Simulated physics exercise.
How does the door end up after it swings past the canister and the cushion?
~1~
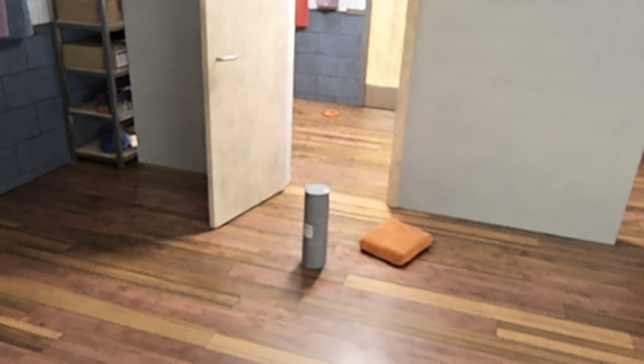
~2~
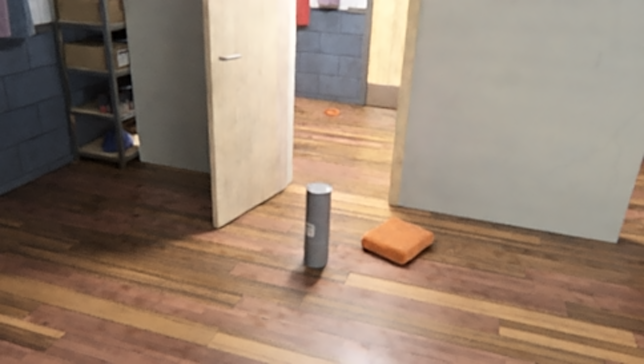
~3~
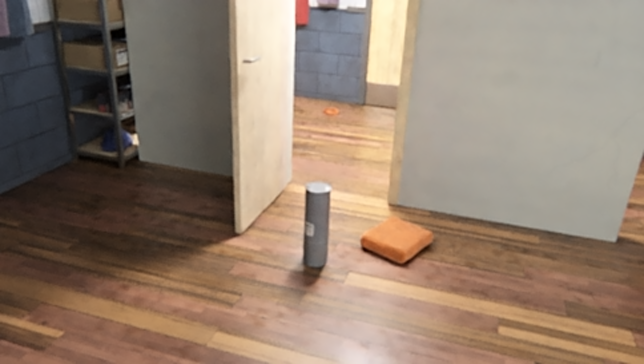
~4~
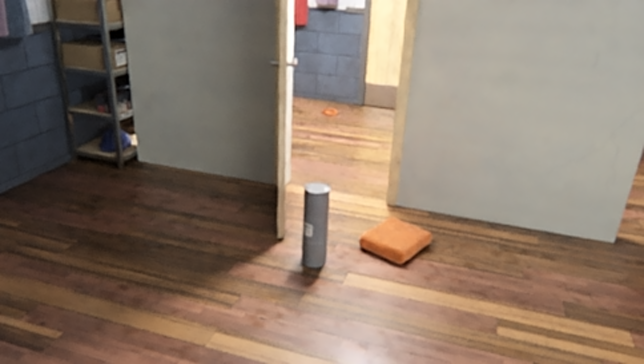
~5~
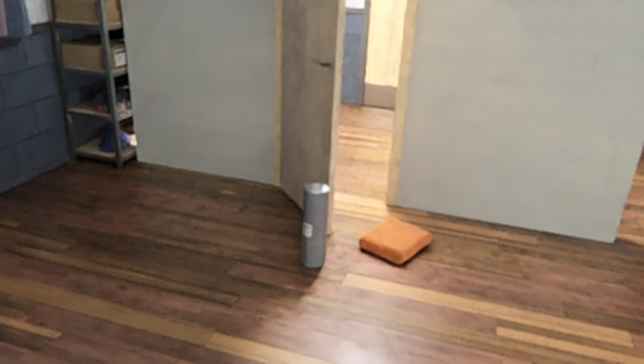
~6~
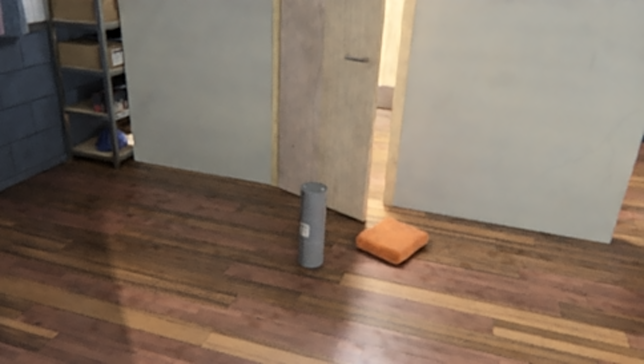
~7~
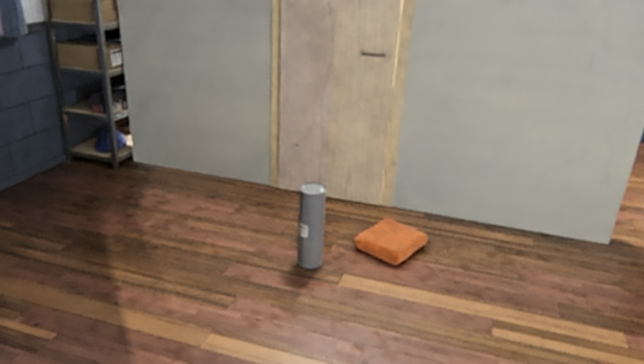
The door ends up fully shut in its frame, with the grey canister and orange cushion still standing clear on the floor in front of it.
